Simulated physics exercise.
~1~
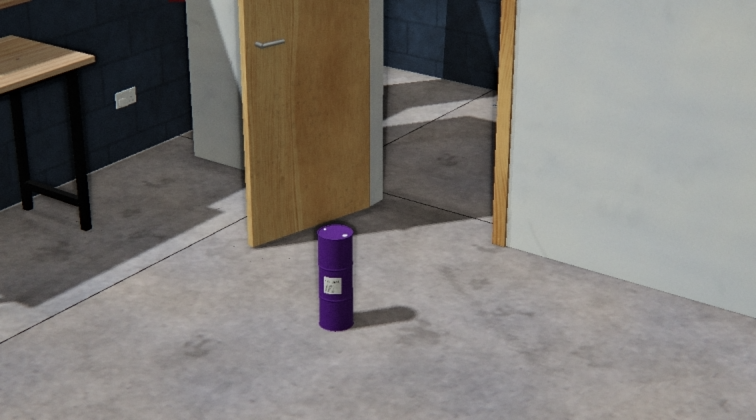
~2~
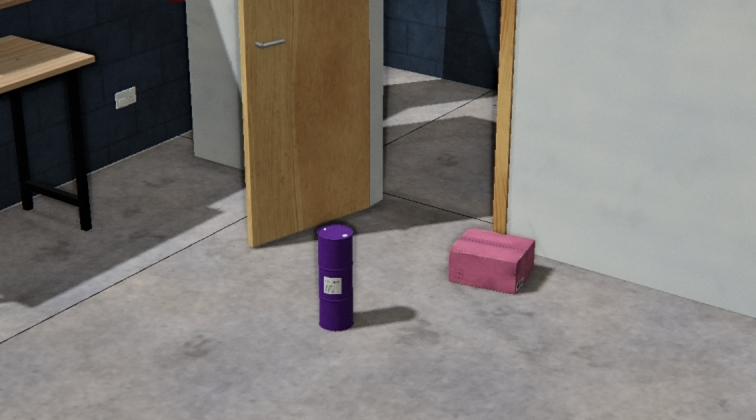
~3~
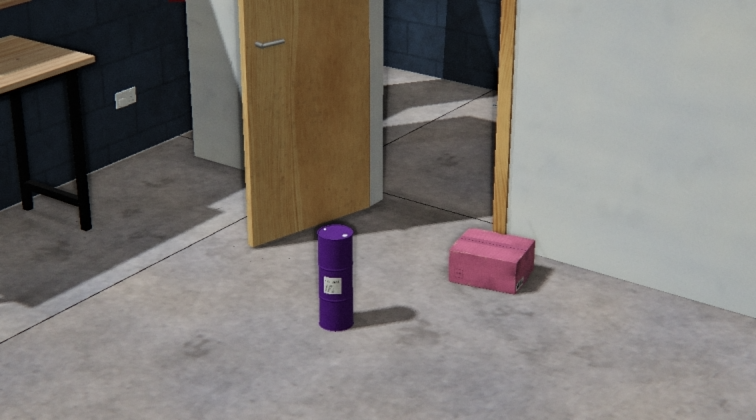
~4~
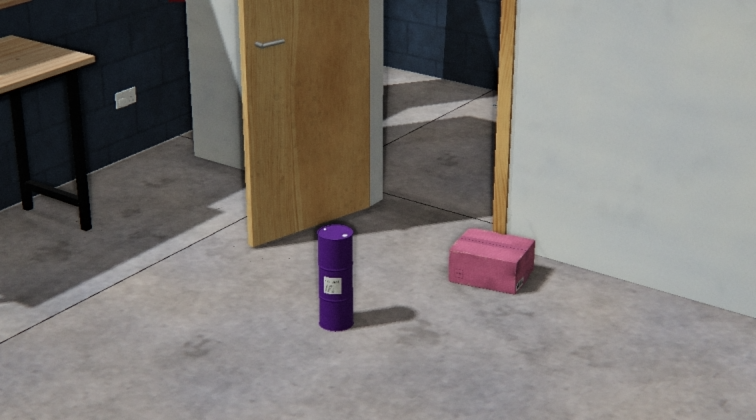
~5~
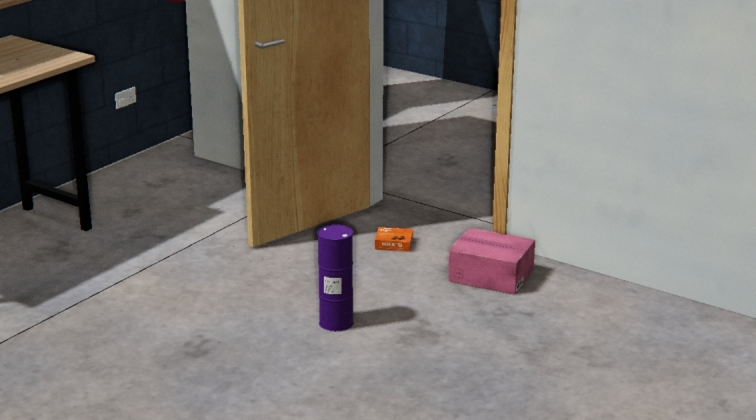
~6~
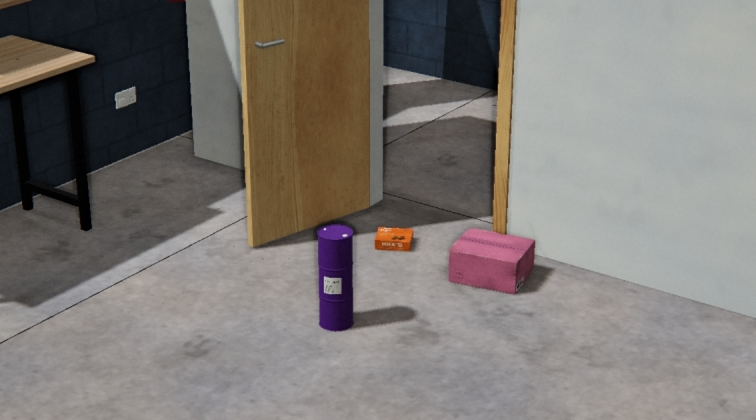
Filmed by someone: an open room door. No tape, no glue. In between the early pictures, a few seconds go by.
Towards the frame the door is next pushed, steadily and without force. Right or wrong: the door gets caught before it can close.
Wrong.
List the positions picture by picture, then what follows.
Door wide open and still; purple canister (336, 278), in the first frame.
Door wide open and still; purple canister (336, 278); pink box (492, 261), in the second frame.
Door wide open and still; purple canister (336, 278); pink box (492, 261), in the third frame.
Door wide open and still; purple canister (336, 278); pink box (492, 261), in the fourth frame.
Door wide open and still; purple canister (336, 278); pink box (492, 261), in the fifth frame.
Door wide open and still; orange packet (394, 239); purple canister (336, 278), in the sixth frame.
Then, 0.80 s on from there, open by 65°.
Then, 1.30 s on from there, open by 26°; orange packet shifted about its own width near (430, 233).
Then, 1.60 s on from there, open by 3°; orange packet shifted well along near (458, 222).
In the end, open by 0°; moved from the start, orange packet; the other 2 unmoved. At the end, from the last picture's camera, orange packet near (467, 216).
